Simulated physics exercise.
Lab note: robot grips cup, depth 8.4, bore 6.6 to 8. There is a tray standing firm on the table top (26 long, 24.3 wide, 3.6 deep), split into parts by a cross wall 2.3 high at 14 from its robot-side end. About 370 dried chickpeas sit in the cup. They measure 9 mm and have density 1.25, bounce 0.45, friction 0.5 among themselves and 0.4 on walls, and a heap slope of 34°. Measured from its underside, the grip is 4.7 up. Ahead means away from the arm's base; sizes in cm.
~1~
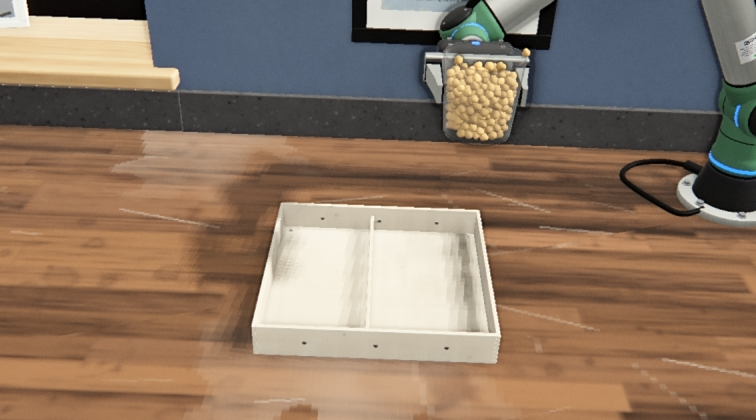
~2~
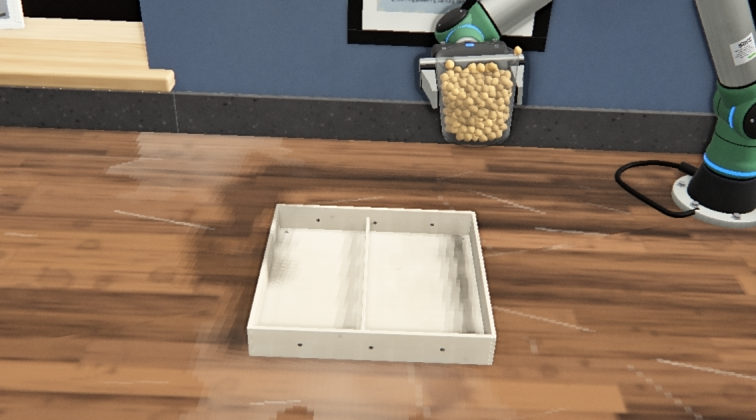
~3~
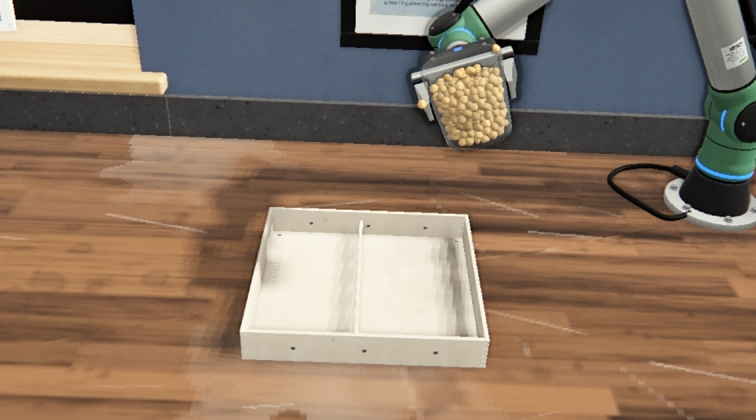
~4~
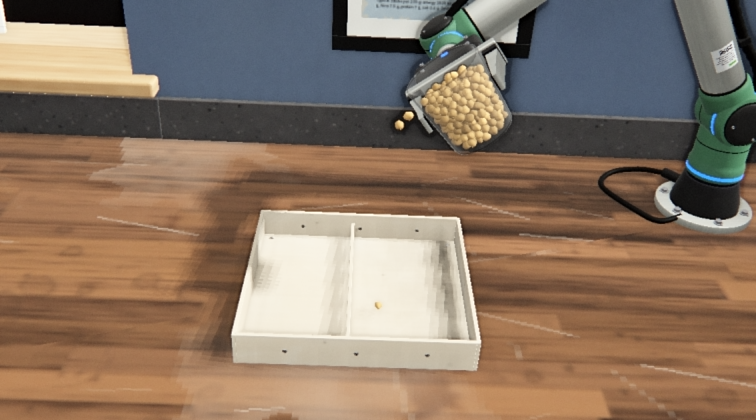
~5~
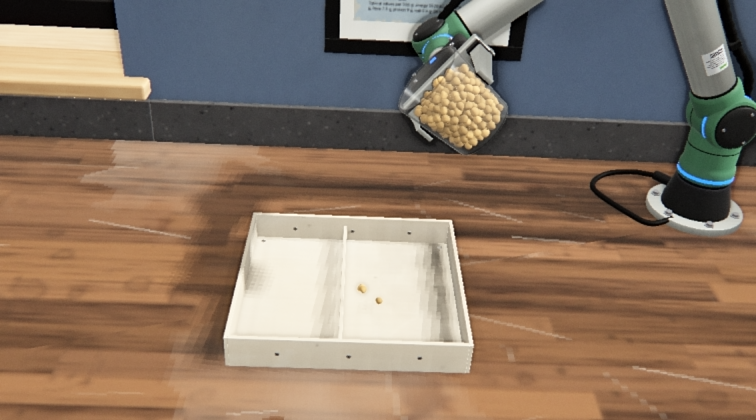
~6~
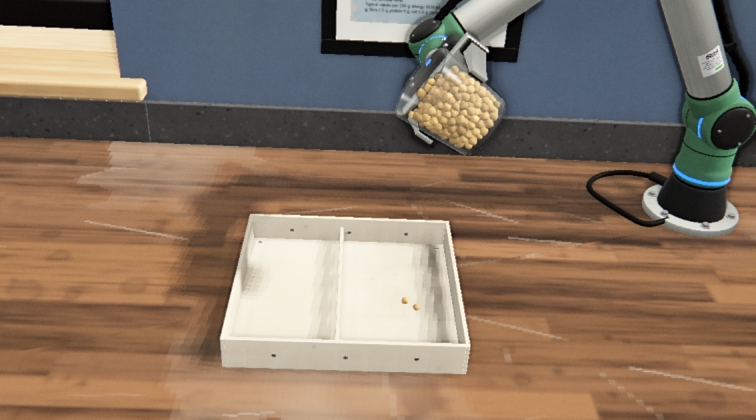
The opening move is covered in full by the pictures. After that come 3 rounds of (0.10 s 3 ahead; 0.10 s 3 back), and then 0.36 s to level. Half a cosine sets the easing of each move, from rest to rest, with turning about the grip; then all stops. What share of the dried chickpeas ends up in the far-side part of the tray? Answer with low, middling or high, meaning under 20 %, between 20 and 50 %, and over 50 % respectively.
Low.
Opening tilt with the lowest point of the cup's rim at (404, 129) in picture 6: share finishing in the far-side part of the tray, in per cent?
Roughly 50 percent, give or take.
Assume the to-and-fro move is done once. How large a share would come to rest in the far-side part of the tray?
About 10 per cent in that case.
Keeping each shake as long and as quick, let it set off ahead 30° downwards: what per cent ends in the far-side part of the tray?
I'd reckon around 5 per cent.
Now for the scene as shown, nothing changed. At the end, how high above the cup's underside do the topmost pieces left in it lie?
It reaches close to 7.5 cm in the end.
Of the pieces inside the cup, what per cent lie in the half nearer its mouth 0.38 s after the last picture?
My estimate is near 50 per cent.
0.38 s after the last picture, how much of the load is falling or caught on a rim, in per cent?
6 per cent.
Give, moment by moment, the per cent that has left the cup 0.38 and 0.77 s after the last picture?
Estimates in order: Close to 15, close to 25.
Then, 0.38 s later, tilted 56° forward, highest piece 29 above the table; 310 in the cup, 26 in the far-side part, 8 in the robot-side part, 22 in flight or on a rim.
Then, 0.77 s later, tilted 31° forward, highest piece 29 above the table; 269 in the cup, 47 in the far-side part, 44 in the robot-side part, 1 on the table or floor, 5 in flight or on a rim.
Then, 1.16 s later, level, highest piece 30 above the table; 269 in the cup, 48 in the far-side part, 47 in the robot-side part, 2 on the table or floor.
Then, 2.21 s later, level, highest piece 30 above the table; 269 in the cup, 48 in the far-side part, 47 in the robot-side part, 2 on the table or floor.
At rest, 269 in the cup, 48 in the far-side part, 47 in the robot-side part, 2 on the table or floor. That is 13 % in the far-side part of the tray.
